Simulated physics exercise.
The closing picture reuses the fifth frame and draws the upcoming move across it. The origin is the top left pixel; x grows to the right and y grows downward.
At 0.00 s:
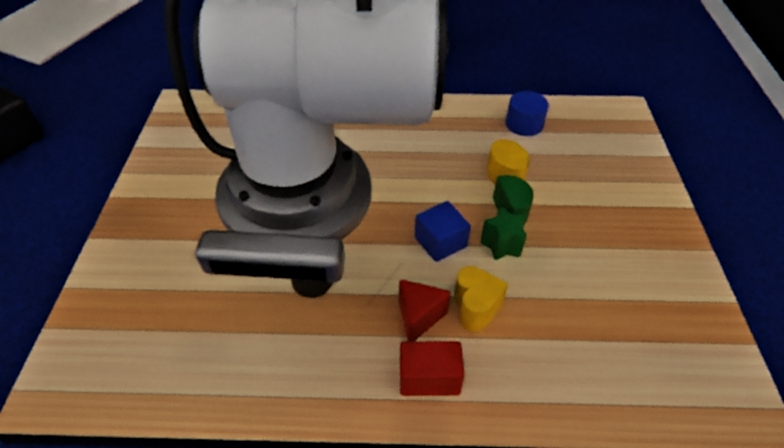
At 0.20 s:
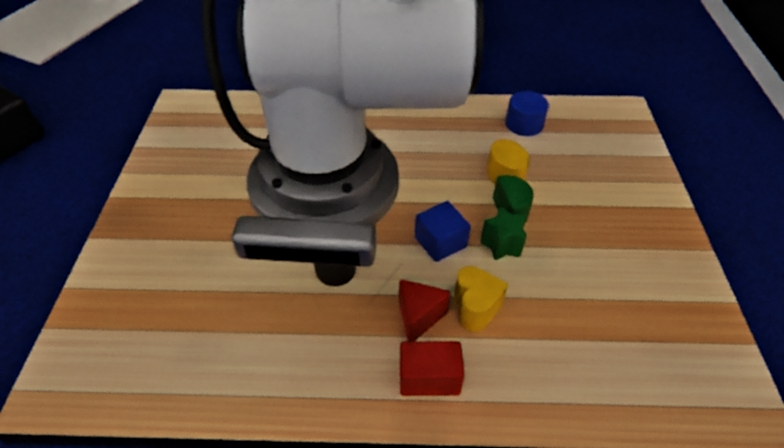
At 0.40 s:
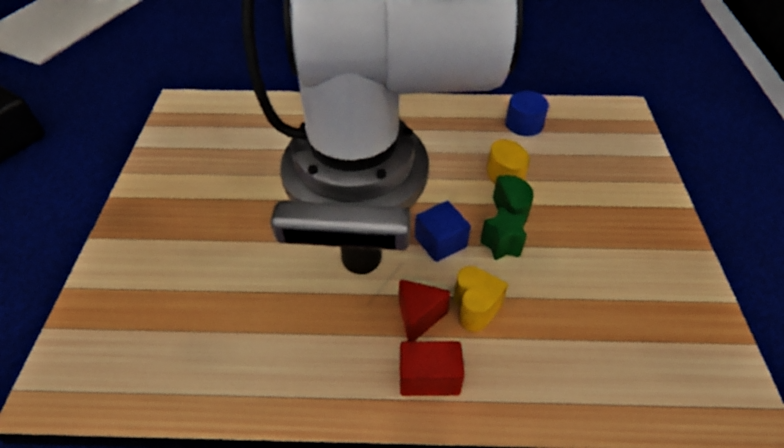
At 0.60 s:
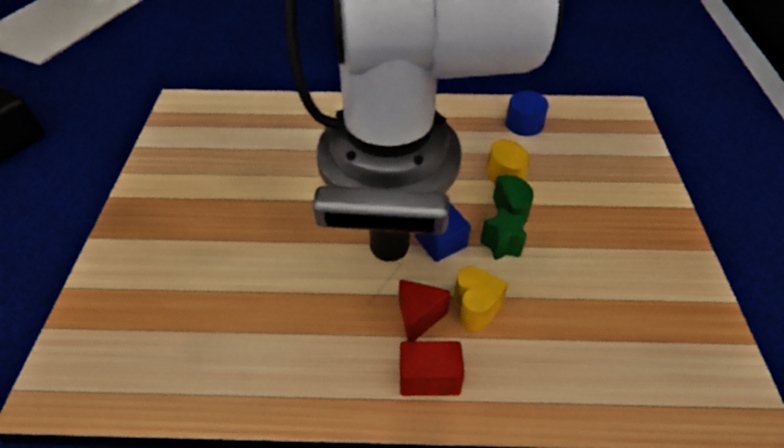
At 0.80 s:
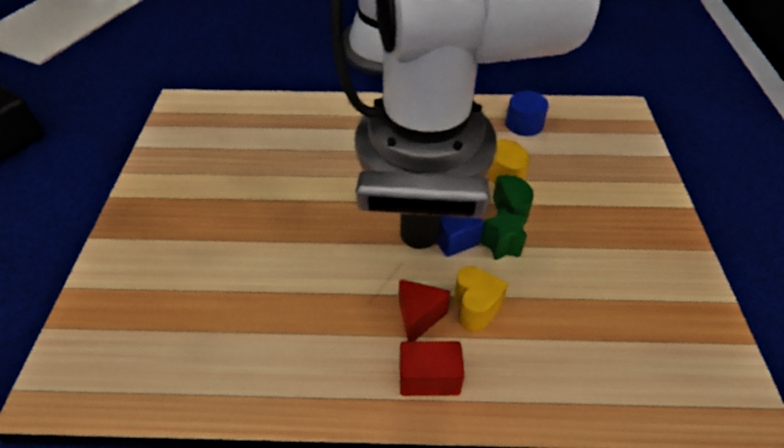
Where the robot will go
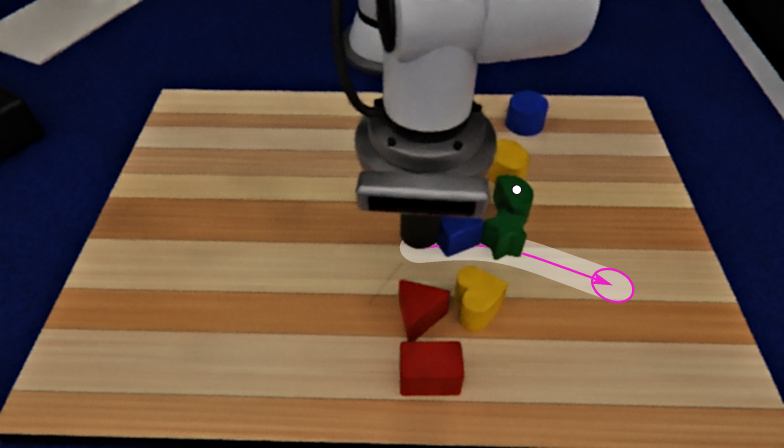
On a striped wooden board, a robot arm moves right to a blue block.
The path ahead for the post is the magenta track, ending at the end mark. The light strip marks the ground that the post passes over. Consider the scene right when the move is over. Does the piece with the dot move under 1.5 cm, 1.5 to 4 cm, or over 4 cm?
It moves a fair bit, 1.5 to 4 cm.
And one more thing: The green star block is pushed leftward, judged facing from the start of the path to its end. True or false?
My answer: True.
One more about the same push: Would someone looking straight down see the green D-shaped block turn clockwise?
No, it doesn't check out.
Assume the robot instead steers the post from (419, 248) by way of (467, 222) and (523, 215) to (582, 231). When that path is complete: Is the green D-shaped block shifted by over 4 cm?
Yes, it checks out.
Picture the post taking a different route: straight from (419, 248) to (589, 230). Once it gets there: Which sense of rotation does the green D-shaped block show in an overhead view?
I'd predict that, seen from above, the green D-shaped block rotates counter-clockwise.
Path on the board, from (419, 248) by way of (482, 246) and (546, 261) to (613, 285); the dot is on the green D-shaped block.
What follows on the original path. One third of the way, post at (485, 234); blue square piece at (519, 207), turned 20° anticlockwise; green star block at (561, 219), turned 55° clockwise; green D-shaped block at (530, 186), turned 35° anticlockwise.
Two thirds of the way, post at (551, 249); blue square piece at (536, 203), turned 40° anticlockwise; green star block at (578, 217), turned 75° clockwise; green D-shaped block at (537, 180), turned 55° anticlockwise.
At the end, post at (619, 273); blue square piece at (536, 203), turned 40° anticlockwise; yellow heart-shaped block in place; green star block at (586, 219), turned 40° clockwise; green D-shaped block at (537, 180), turned 55° anticlockwise.
